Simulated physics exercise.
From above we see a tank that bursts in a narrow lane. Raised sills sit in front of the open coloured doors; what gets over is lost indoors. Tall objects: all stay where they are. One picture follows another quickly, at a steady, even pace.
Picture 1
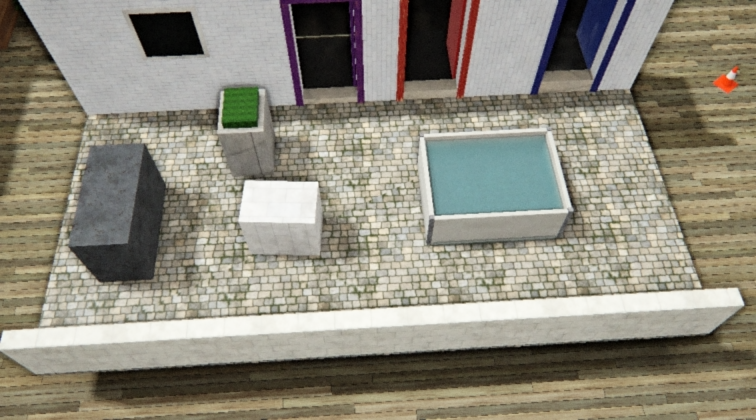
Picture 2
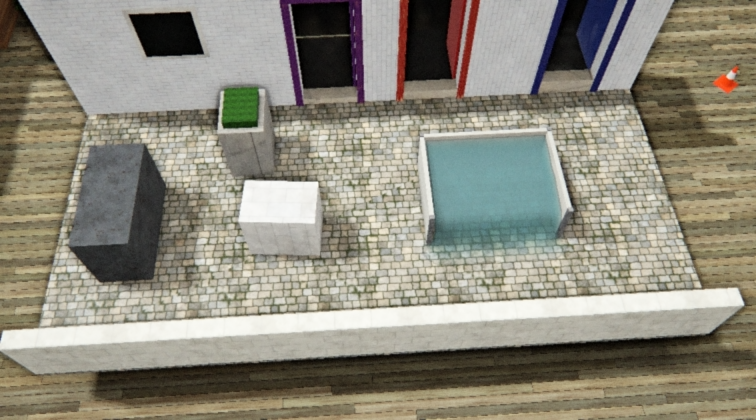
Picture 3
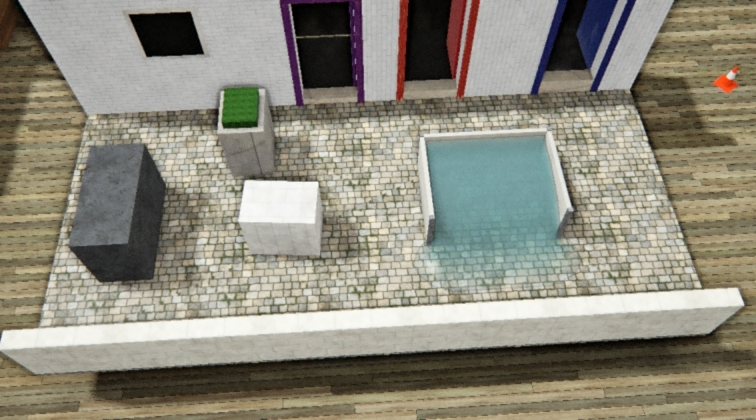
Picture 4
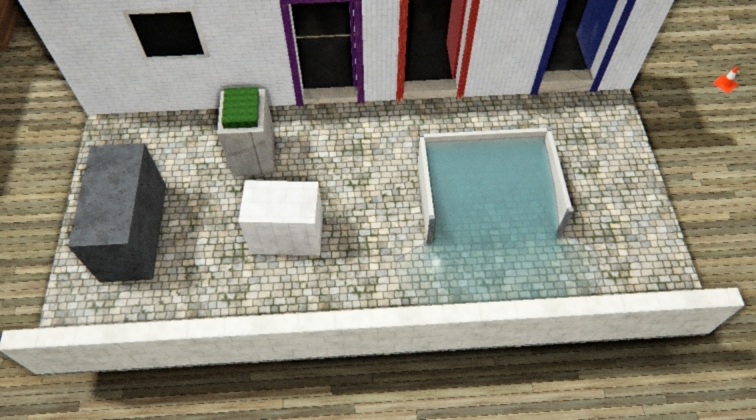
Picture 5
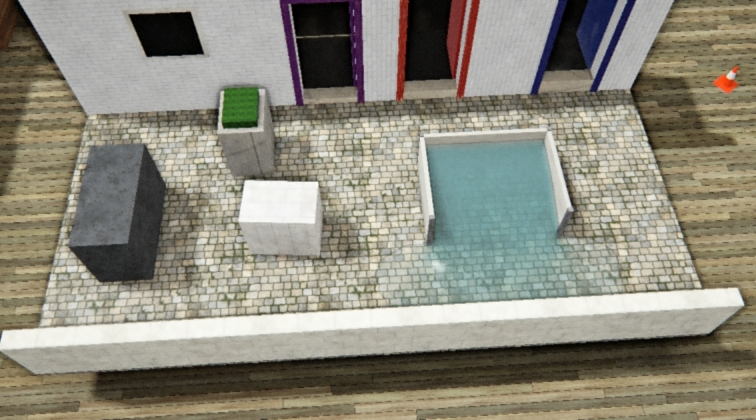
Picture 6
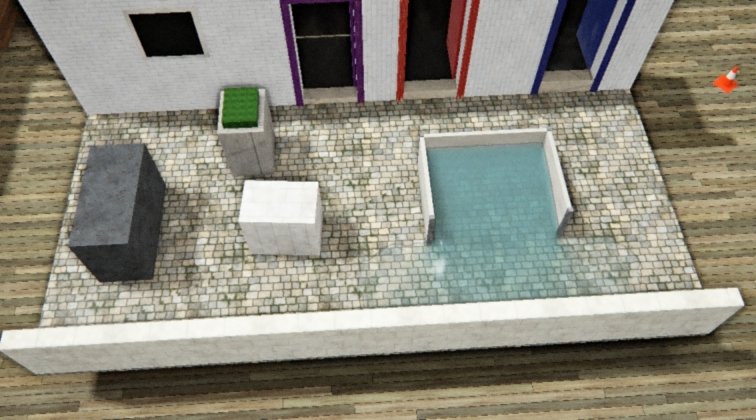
Water pours from a rectangular tank whose front side gives way in a narrow cobbled lane, seen from above by a still camera. The pale-rimmed tank sits right of centre, with a white block, a planter of green and a dark grey block to its left, and purple, red and blue doorways behind. The bluish water spreads forward over the stones towards the low white wall.
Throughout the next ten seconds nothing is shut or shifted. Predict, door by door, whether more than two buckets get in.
The purple door does not pass two; the blue door does not pass two; the red door does not pass two.
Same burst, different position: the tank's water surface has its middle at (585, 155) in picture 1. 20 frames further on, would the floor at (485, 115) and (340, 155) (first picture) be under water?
Bone-dry, soaked.
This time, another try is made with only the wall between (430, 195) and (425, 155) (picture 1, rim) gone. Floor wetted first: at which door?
I say the one in purple.
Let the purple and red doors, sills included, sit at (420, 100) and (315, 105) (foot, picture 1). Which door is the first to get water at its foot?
The red one.
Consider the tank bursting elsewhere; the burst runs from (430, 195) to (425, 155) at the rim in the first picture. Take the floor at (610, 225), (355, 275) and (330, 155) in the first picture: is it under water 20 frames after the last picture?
Sequence of results: Missed by the flood, reached by the flood, reached by the flood.
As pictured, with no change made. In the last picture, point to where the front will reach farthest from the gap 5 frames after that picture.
I would point to (271, 336).
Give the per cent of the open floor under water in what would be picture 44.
Close to 55 in a hundred, I think.
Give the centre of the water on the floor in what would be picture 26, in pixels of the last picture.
I'd point to (411, 258).
A moment on, water covers 20 % of the floor; the purple door not reached, the blue door not reached, the red door not reached.
Next, water covers 35 % of the floor; the purple door not reached, the blue door not reached, the red door not reached.
Then, water covers 50 % of the floor; the purple door not reached, the blue door not reached, the red door not reached.
Later, water covers 55 % of the floor; the purple door wet at the sill, nothing in, the blue door not reached, the red door wet at the sill, nothing in.
In the end, water covers 65 % of the floor; the purple door wet at the sill, nothing in, the blue door not reached, the red door wet at the sill, nothing in.
